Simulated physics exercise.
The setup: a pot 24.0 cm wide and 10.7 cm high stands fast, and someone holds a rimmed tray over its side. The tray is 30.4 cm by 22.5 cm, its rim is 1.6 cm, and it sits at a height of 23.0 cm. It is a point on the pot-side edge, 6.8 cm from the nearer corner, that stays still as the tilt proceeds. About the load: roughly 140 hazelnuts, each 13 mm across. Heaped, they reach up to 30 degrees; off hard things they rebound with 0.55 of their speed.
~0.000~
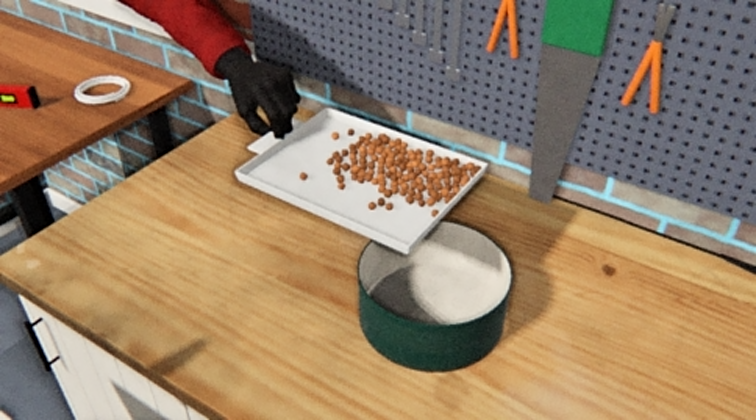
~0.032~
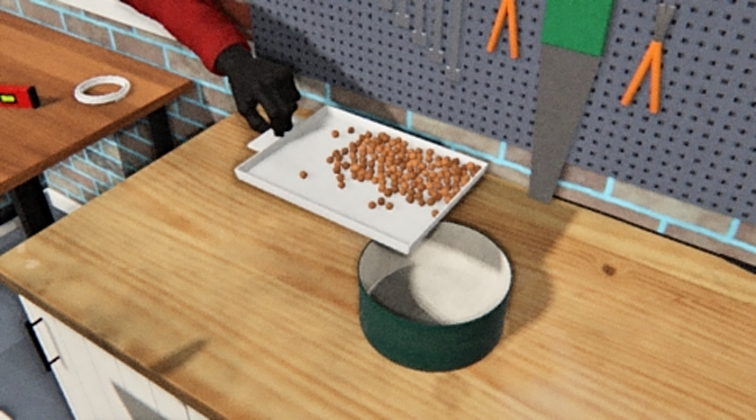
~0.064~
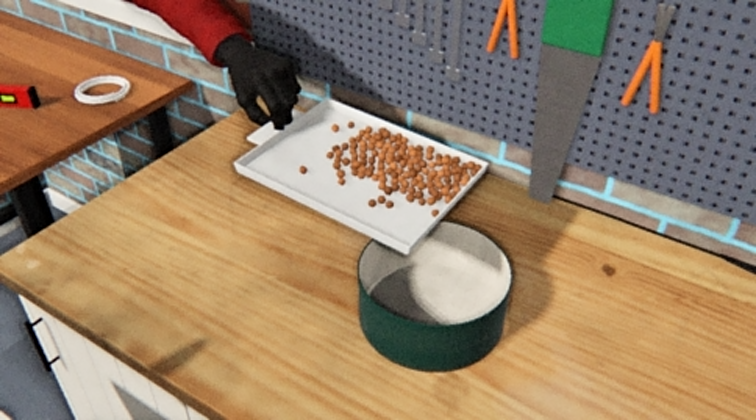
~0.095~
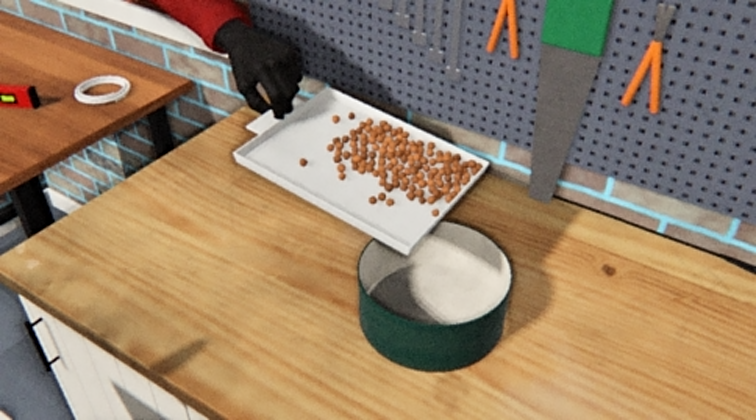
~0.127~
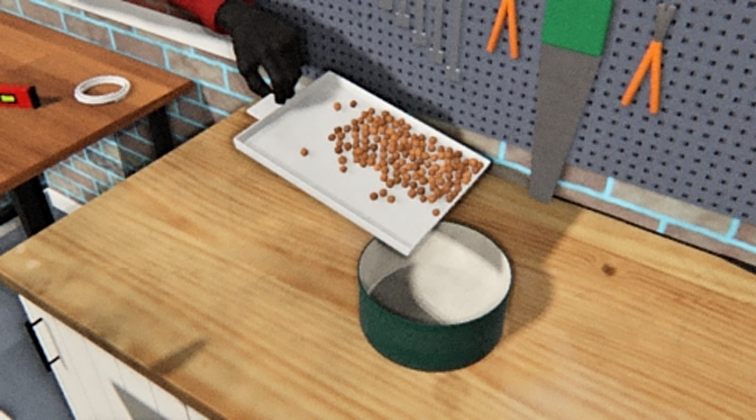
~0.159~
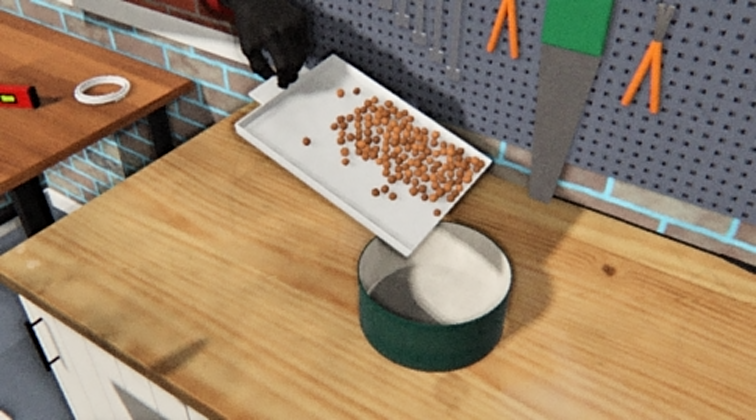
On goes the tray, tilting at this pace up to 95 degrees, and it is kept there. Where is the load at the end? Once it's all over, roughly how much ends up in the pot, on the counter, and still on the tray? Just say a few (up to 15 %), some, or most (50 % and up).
Pot: Some, counter: Most, tray: A few.
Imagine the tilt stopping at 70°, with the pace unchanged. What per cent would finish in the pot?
Around 25 per cent, then.
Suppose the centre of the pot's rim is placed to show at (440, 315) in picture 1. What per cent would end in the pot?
Some 75 per cent.
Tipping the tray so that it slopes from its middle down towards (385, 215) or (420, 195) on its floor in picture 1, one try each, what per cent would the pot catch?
Estimate: Some 25 % and some 65 % respectively.
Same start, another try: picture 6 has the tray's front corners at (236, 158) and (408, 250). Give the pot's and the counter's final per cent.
Per cent by place - pot 40, counter 60.
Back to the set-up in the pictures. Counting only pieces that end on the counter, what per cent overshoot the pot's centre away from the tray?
It comes to near 100 percent.
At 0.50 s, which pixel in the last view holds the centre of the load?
My estimate is roughly (462, 190).
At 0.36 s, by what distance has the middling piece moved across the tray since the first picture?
About 3 cm.
Then, at 0.36 s, tilt 58 degrees; the tray holds 100 %, the pot 0 %.
Then, at 0.50 s, tilt 85 degrees; the tray holds 95 %, the pot 0 %.
After 0.76 s, tilt 95 degrees; the tray holds 5 %, the pot 25 %.
At rest (1.9 s), pot 35 %, counter 65 %, tray 0 %.
